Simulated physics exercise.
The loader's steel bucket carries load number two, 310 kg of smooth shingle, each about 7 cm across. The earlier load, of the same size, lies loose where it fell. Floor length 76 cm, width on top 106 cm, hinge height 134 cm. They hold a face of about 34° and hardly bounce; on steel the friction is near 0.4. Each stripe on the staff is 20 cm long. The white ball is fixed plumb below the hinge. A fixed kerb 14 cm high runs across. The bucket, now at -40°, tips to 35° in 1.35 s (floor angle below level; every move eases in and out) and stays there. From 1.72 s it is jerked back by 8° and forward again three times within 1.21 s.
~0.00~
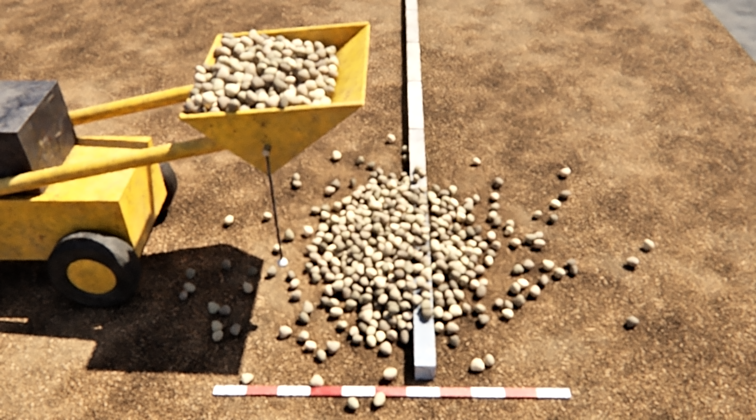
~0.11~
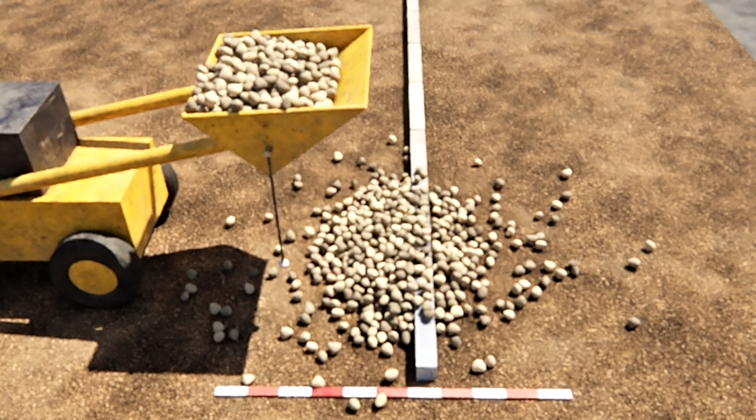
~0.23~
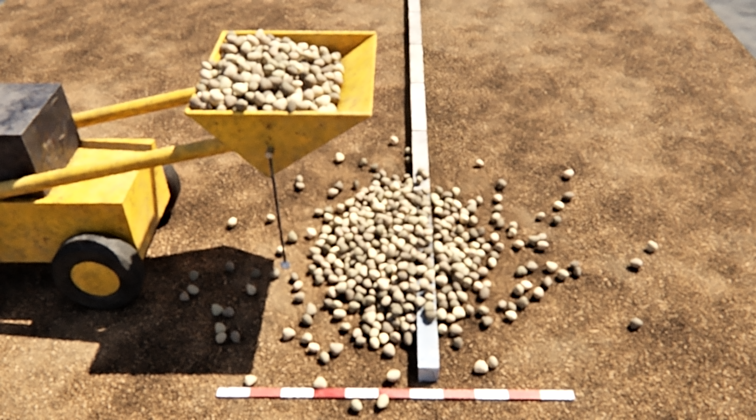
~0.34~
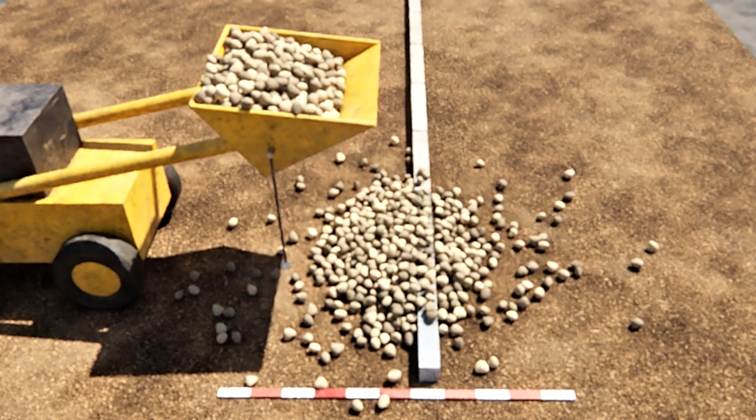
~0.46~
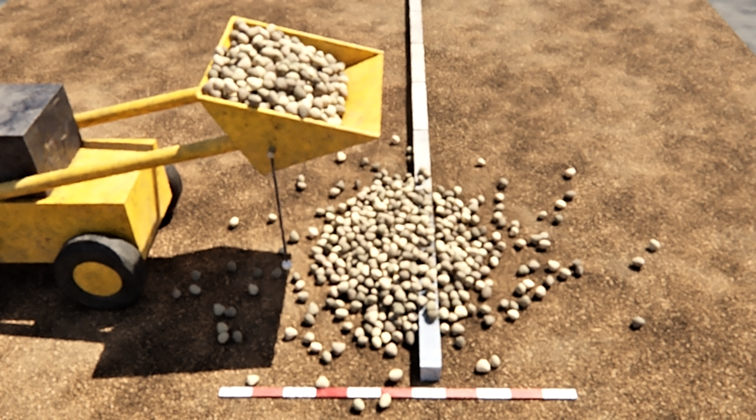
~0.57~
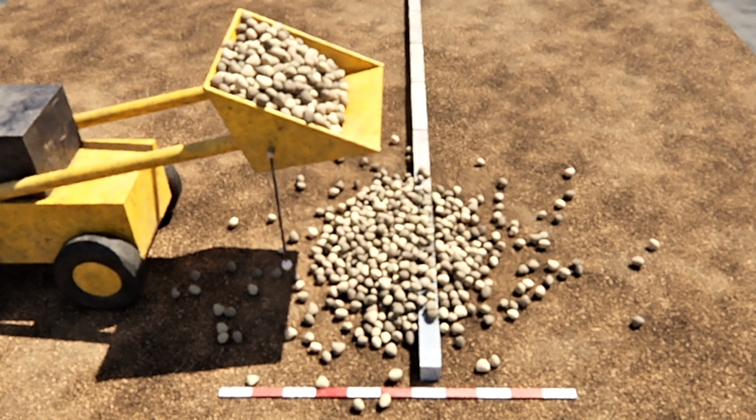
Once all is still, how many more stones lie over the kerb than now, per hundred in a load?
Some 63 per cent is added.
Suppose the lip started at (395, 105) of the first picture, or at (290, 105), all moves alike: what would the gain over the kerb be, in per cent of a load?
First some 90, then 5 per cent.
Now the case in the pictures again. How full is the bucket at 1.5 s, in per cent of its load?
About 40 per cent.
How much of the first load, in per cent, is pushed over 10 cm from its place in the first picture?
Roughly 15 per cent of them.
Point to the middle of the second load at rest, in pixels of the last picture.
Around (455, 244).
After 1.0 s the floor is at 23°; in per cent of one load, 98 in the bucket, 81 on this side of the kerb, 22 over the kerb; the foremost stones are at (596, 238).
After 1.5 s the floor is at 35°; in per cent of one load, 40 in the bucket, 134 on this side of the kerb, 27 over the kerb; the foremost stones are at (596, 238).
After 3.4 s the floor is at 35°; in per cent of one load, 0 in the bucket, 117 on this side of the kerb, 84 over the kerb; the foremost stones are at (619, 248).
After 5.9 s the floor is at 35°; in per cent of one load, 0 in the bucket, 117 on this side of the kerb, 84 over the kerb; the foremost stones are at (619, 248). Net gain over the kerb, 63.
